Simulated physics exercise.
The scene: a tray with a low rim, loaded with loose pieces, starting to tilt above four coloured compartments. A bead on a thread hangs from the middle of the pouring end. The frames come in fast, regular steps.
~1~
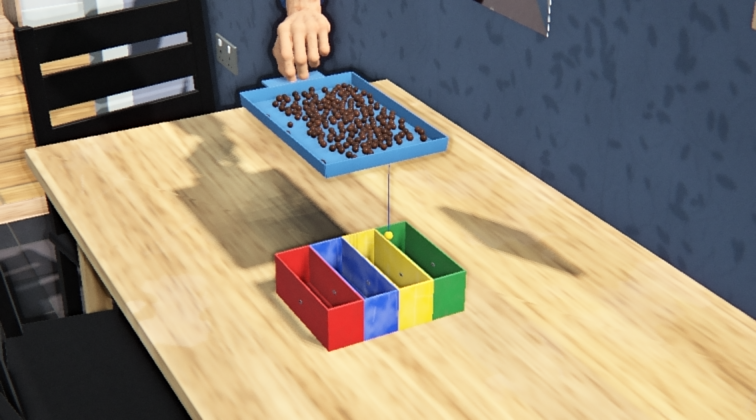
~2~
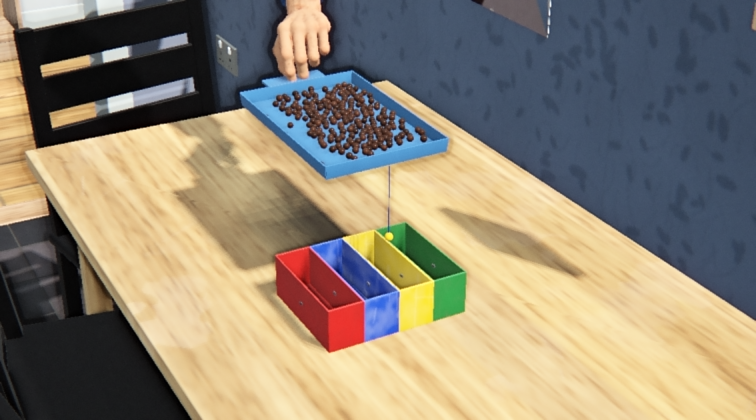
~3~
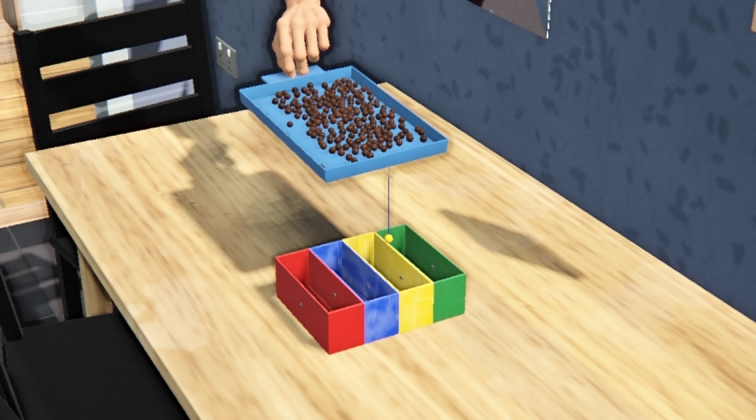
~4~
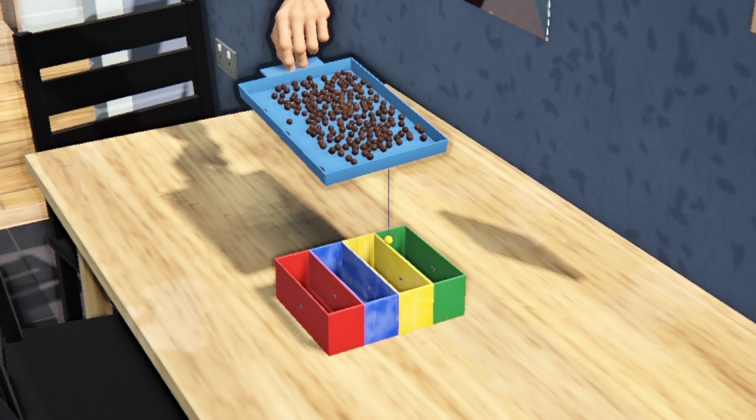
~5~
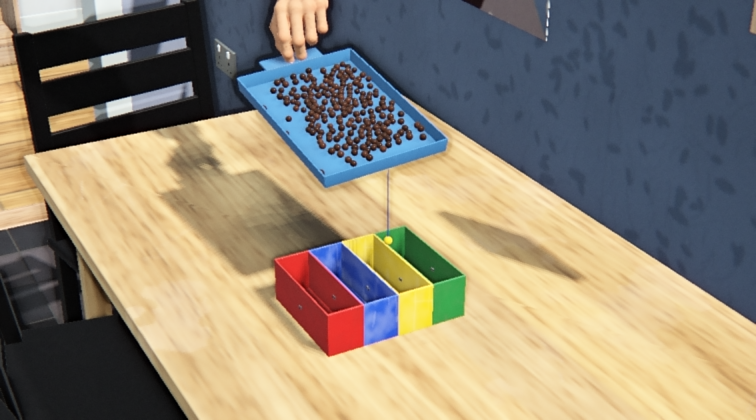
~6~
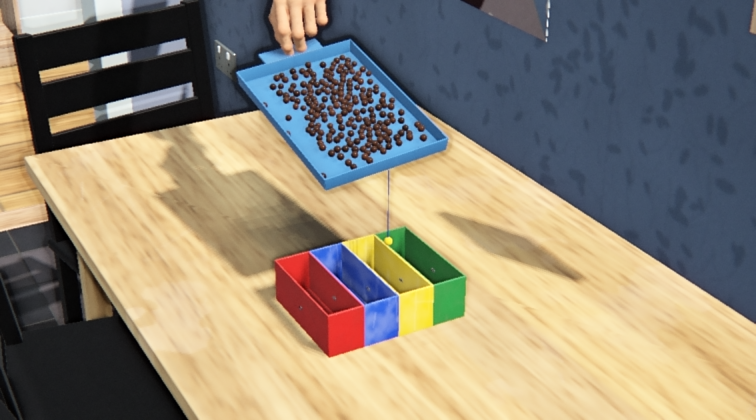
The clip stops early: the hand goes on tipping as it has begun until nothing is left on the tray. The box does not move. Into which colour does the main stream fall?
The blue cell gets the most.
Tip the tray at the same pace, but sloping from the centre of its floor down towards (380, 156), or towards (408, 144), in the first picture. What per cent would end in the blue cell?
Near 10 % and 0 %.
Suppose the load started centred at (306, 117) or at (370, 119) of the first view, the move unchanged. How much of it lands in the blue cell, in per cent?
In turn 50 and 50 in a hundred.
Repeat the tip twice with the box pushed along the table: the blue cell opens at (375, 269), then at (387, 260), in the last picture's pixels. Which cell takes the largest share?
At the first place red, at the second the red one.
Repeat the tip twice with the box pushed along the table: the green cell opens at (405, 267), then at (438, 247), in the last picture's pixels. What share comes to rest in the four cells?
Near 100 % and 80 %.
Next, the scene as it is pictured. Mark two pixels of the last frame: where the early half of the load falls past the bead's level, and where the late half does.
At about (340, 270), then at (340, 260).
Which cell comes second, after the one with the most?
In second place: The red cell.
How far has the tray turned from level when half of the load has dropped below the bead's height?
Around 95° of tilt.
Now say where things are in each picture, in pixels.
In the first picture, corners of the pouring end at (326, 164) and (447, 137), level; middle of the load at (344, 118), chocolate balls; bead on its thread at (388, 236); red cell at (346, 322); blue cell at (381, 311); yellow cell at (416, 301); green cell at (449, 292).
In the second picture, corners of the pouring end at (326, 166) and (447, 138), level; middle of the load at (345, 118).
In the third picture, corners of the pouring end at (326, 169) and (447, 139), tipped barely, lowest at the left corner; middle of the load at (344, 117).
In the fourth picture, corners of the pouring end at (326, 173) and (446, 139), tipped a little, lowest at the left corner; middle of the load at (344, 113).
In the fifth picture, corners of the pouring end at (325, 175) and (446, 138), tipped a little, lowest at the left corner; middle of the load at (343, 109).
In the sixth picture, corners of the pouring end at (326, 178) and (446, 138), tipped a little, lowest at the left corner; middle of the load at (343, 107), nearly all on the move; red cell at (346, 328); blue cell at (381, 317); yellow cell at (416, 307); green cell at (449, 297).
Soon, tray tipped steeply; nearly all on the tray; a stray few in the red cell; a stray few in the blue cell; a stray few falling or outside the box.
A while on, tray tipped right over; about a quarter on the tray; about a third in the blue cell; about a quarter in the red cell; a small part in the yellow cell; a small part falling or outside the box.
Towards the end, tray tipped past a quarter turn; about half in the blue cell; about a third in the red cell; a small part in the yellow cell; a stray few in the green cell; a stray few falling or outside the box.
Finally, tray tipped past a quarter turn; about half in the blue cell; about a third in the red cell; a small part in the yellow cell; a stray few in the green cell; a stray few outside the box.
